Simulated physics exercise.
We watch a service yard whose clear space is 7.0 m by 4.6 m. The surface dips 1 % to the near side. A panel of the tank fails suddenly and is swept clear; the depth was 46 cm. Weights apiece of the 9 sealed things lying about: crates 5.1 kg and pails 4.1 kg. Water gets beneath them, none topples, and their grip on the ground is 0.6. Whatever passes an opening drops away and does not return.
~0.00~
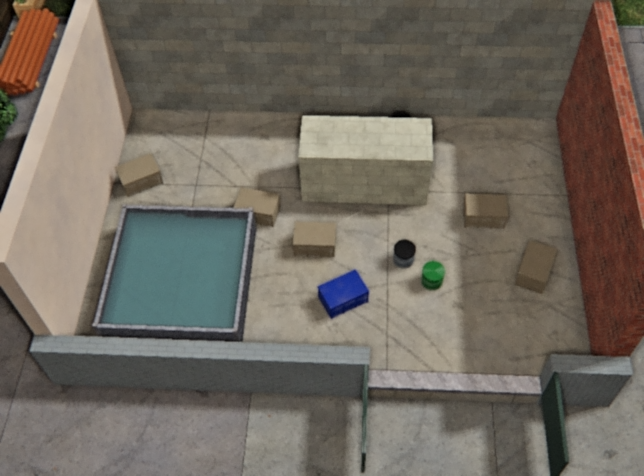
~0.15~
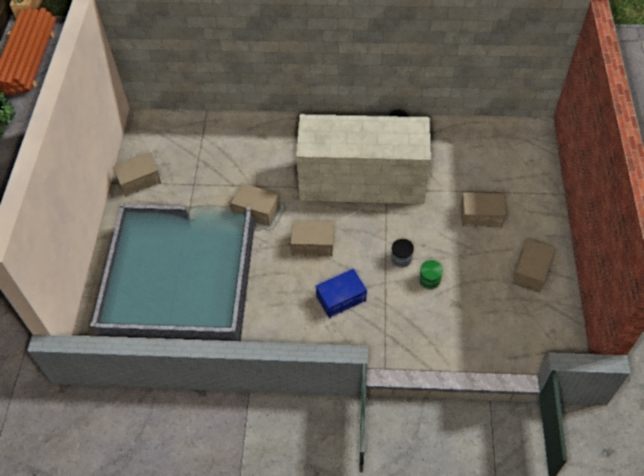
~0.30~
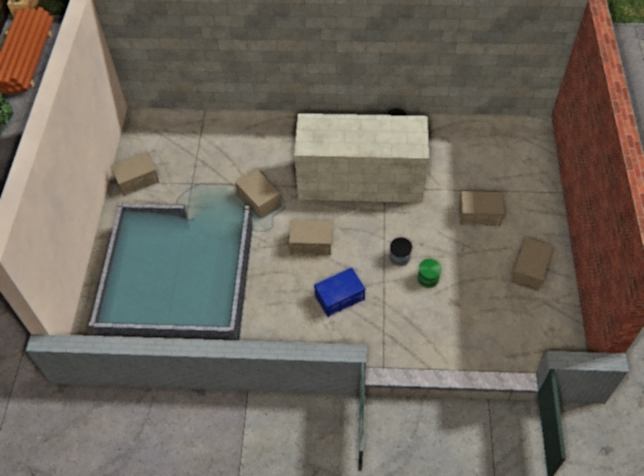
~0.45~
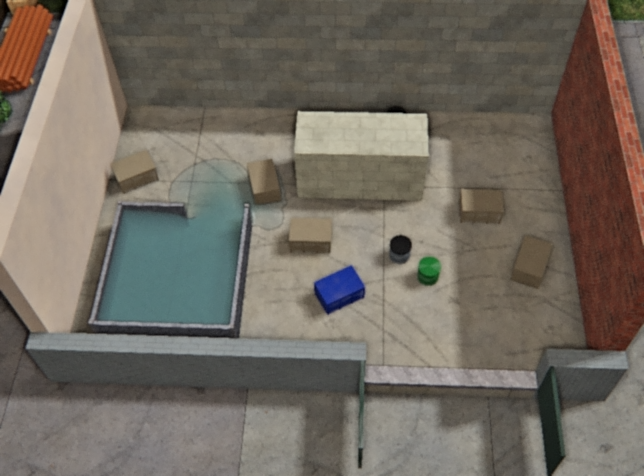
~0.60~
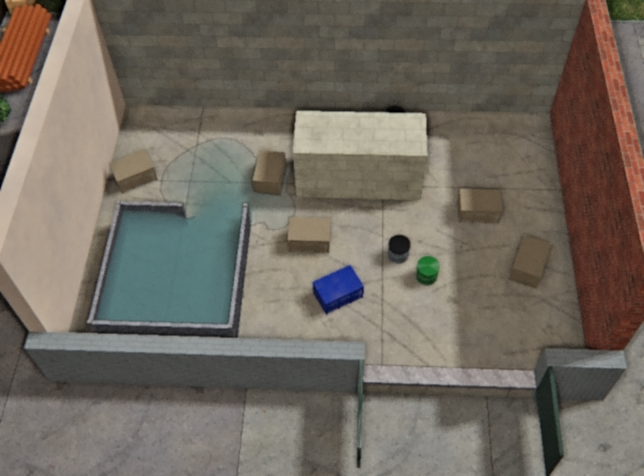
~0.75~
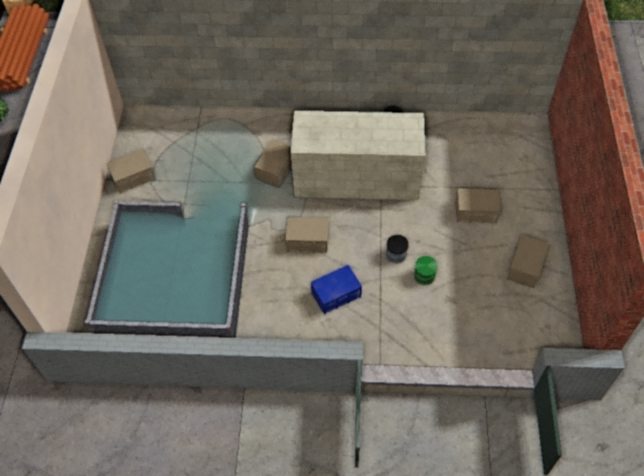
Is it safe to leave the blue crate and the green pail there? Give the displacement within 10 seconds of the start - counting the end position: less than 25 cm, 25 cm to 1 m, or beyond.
Blue crate stays put, green pail holds its place.
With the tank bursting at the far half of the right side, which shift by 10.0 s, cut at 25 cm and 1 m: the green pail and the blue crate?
In that case the green pail ends far away, the blue crate ends far away.
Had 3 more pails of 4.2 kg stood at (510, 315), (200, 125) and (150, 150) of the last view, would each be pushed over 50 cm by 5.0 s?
In that order: Short of it, more, past it.
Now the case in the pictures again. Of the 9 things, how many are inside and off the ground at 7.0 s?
At that moment 2.
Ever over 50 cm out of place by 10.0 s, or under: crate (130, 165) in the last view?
It is past it.
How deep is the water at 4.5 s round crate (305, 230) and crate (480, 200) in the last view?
About 1 and 1 cm.
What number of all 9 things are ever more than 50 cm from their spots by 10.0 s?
4 of them.
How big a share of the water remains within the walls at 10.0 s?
About 98 per cent.
After 2.0 s the blue crate is near (336, 284), 0.0 m from its start, aground; the green pail is near (427, 265), 0.0 m from its start, aground; 0 of 9 are out; 1 afloat.
After 4.5 s the blue crate is near (336, 284), 0.0 m from its start, aground; the green pail is near (427, 265), 0.0 m from its start, aground; 0 of 9 are out; 2 afloat.
After 7.0 s the blue crate is near (336, 284), 0.0 m from its start, aground; the green pail is near (427, 265), 0.0 m from its start, aground; 0 of 9 are out; 2 afloat.
After 10.0 s the blue crate is near (336, 284), 0.0 m from its start, aground; the green pail is near (427, 265), 0.0 m from its start, aground; 0 of 9 are out; 4 afloat.
